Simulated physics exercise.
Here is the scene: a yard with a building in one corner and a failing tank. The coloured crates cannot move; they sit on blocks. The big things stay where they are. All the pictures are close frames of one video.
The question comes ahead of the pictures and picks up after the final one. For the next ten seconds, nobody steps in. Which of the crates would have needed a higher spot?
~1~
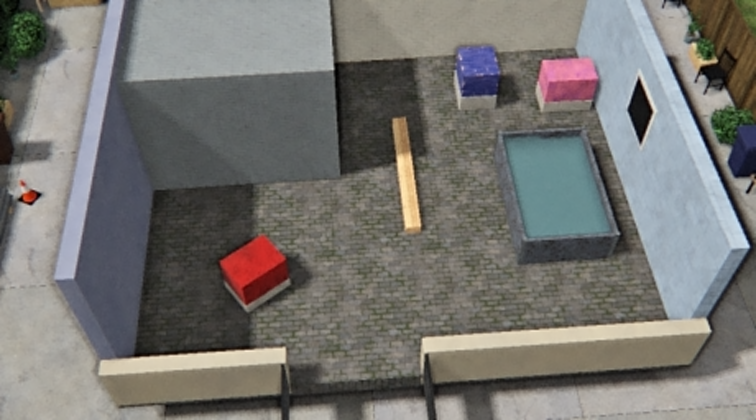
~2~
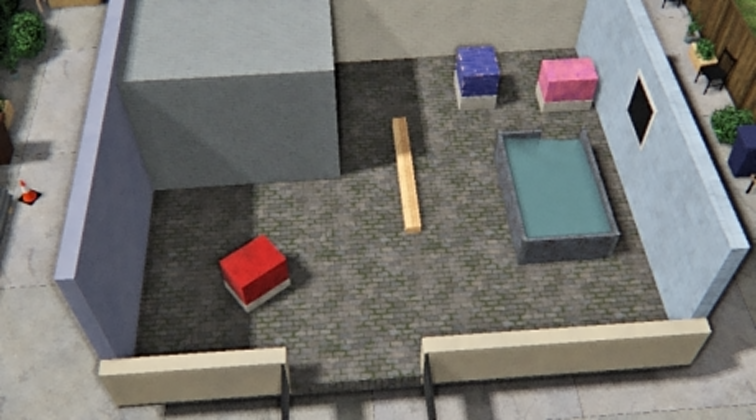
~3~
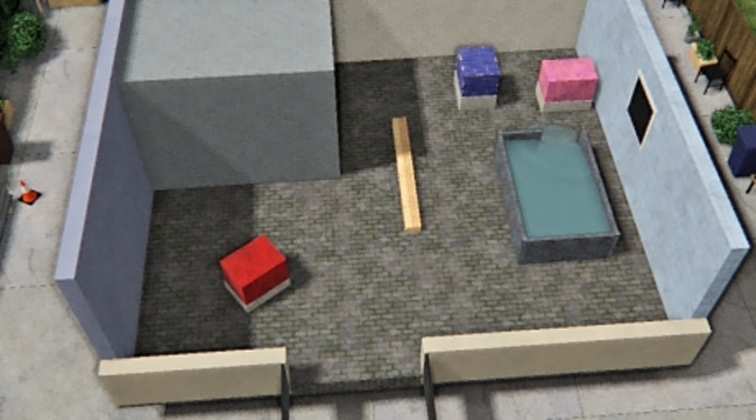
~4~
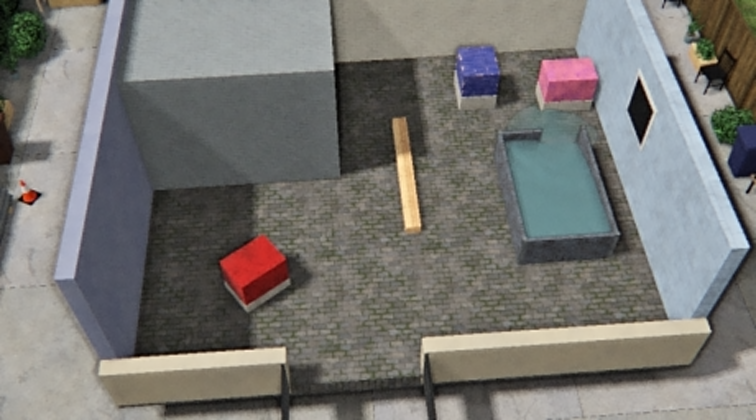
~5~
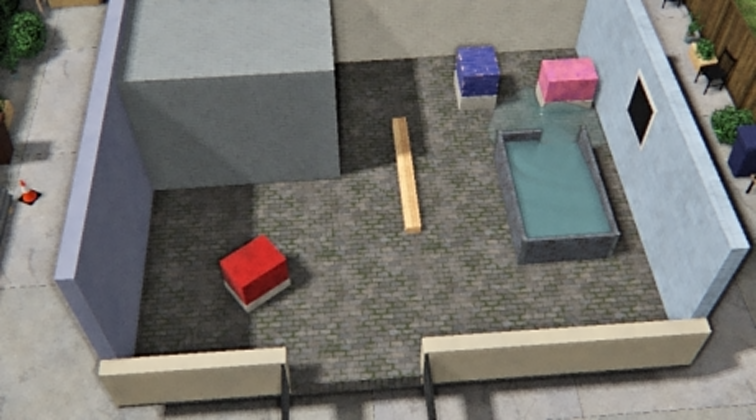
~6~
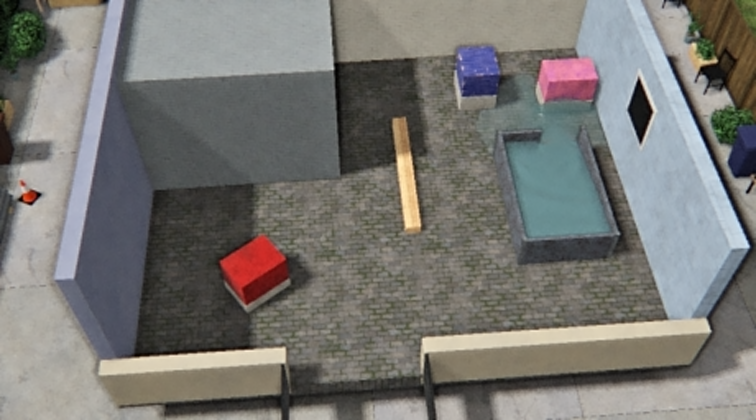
Blue crate: No, it stays dry. Red crate: No, it stays dry. Pink crate: Yes, it gets wet.
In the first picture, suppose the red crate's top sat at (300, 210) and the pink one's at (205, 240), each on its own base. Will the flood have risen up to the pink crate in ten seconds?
The pink crate: Not reached.
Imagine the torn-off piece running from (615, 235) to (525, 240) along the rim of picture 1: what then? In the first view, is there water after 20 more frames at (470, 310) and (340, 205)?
First spot swamped, second spot unflooded.
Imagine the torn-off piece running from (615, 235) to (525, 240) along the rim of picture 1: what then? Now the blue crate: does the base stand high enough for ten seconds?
The blue crate stays clear.
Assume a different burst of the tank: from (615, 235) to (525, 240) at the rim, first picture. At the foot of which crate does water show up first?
My pick is the red-painted one.
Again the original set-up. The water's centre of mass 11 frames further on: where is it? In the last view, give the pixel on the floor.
Around pixel (542, 164).
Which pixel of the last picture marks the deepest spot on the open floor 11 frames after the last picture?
Somewhere around pixel (594, 118).
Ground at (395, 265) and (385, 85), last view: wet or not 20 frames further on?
The first place is spared and the second is inundated.
A moment on, water covers 10 % of the floor; the blue crate water round its plinth, the red crate not reached, the pink crate water round its plinth.
Next, water covers 20 % of the floor; the blue crate water round its plinth, the red crate not reached, the pink crate water round its plinth.
Then, water covers 35 % of the floor; the blue crate water round its plinth, the red crate not reached, the pink crate water round its plinth.
Later, water covers 55 % of the floor; the blue crate water round its plinth, the red crate not reached, the pink crate water round its plinth.
In the end, water covers 80 % of the floor; the blue crate stayed above the water, the red crate stayed above the water, the pink crate was topped.
